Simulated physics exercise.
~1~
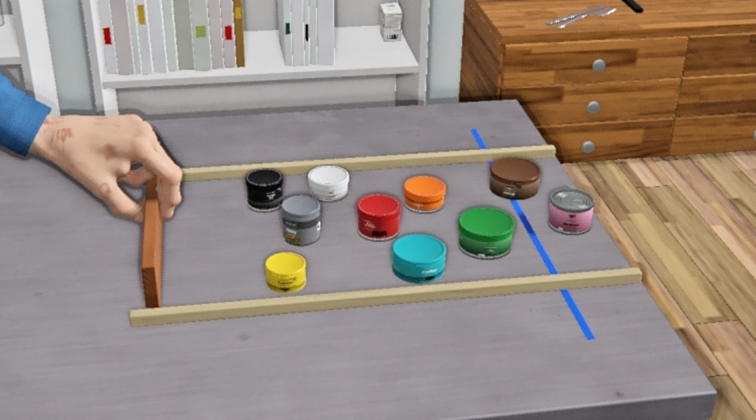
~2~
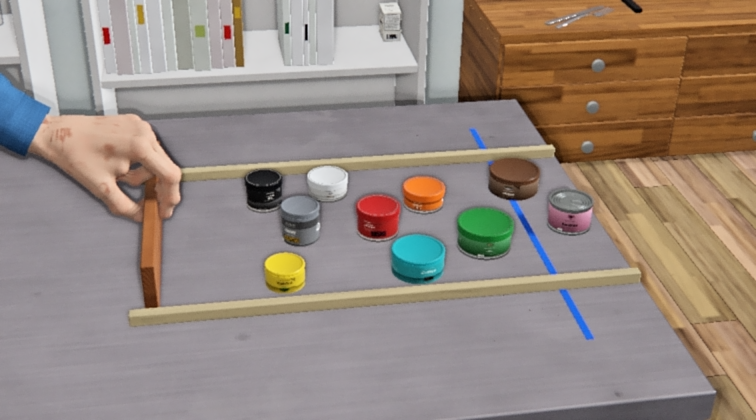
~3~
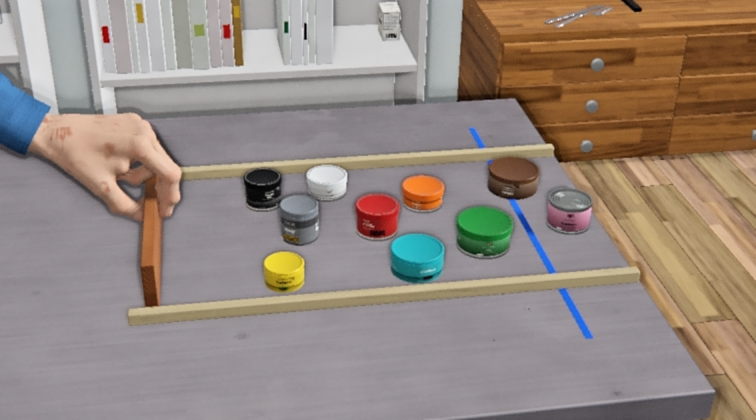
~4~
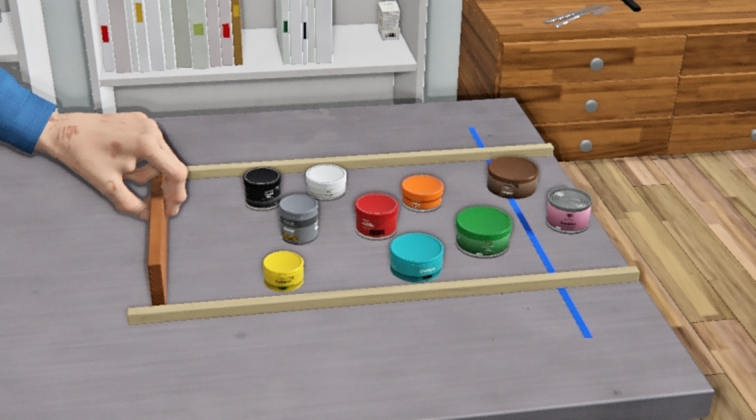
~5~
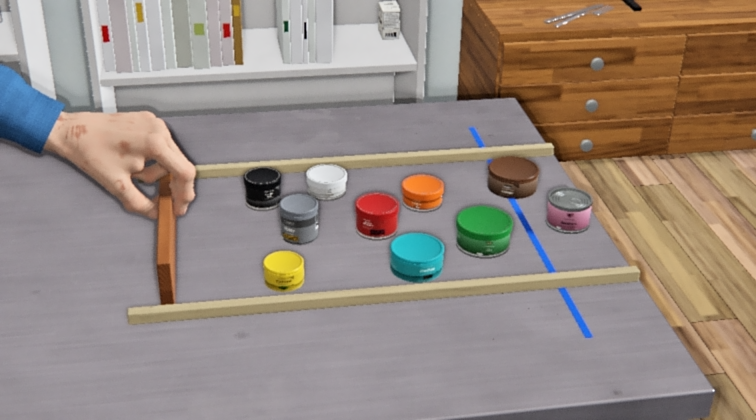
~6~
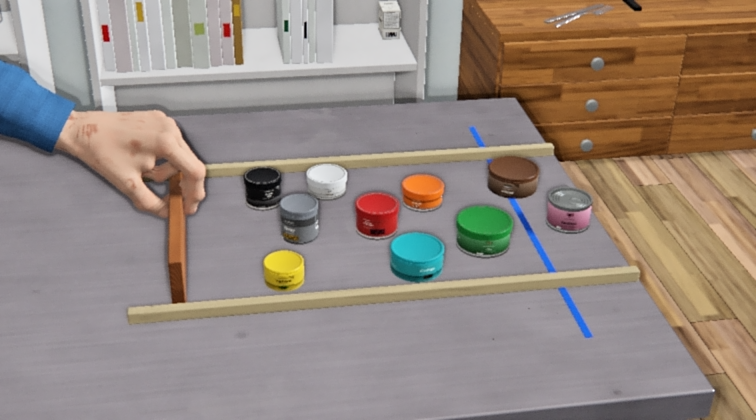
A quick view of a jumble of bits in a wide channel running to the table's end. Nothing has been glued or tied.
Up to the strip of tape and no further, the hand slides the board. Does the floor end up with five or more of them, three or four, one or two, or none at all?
The floor ends up with one or two.
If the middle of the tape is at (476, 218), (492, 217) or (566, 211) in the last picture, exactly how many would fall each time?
Try 1: 0; try 2: 0; try 3: 6.
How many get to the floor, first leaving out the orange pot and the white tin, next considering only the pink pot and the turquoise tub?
0, then 0.
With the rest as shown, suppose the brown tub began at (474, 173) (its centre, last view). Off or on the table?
From there it survives.
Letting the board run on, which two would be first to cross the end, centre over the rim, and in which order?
Pink pot and then green tin.
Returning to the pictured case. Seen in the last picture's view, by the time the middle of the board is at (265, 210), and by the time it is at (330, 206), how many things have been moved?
Tally: 2; 5.
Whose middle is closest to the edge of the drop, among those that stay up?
Green tin.
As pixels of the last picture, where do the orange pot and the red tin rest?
Final centres, in order: Near (557, 186), near (577, 202).
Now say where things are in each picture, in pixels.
In the first picture, pink pot (571, 212); brown tub (515, 179); green tin (485, 233); board (154, 221); tape (522, 216).
In the second picture, brown tub (514, 179); turquoise tub (418, 260).
In the third picture, green tin (484, 233); red tin (377, 217).
In the fourth picture, pink pot (569, 211); grey tub (299, 220).
In the fifth picture, brown tub (513, 178); yellow tub (284, 271).
In the sixth picture, pink pot (569, 210); brown tub (513, 178); green tin (484, 232); board (177, 216); tape (521, 214).
Soon after, none off yet; pink pot at rest near (569, 210); brown tub at rest near (513, 178); green tin at rest near (484, 232).
After that, none off yet; pink pot moving near (578, 208); brown tub displaced a little near (524, 175); green tin displaced about its own width near (554, 228).
In the end, the number that fall off is one or two; gone, pink pot.
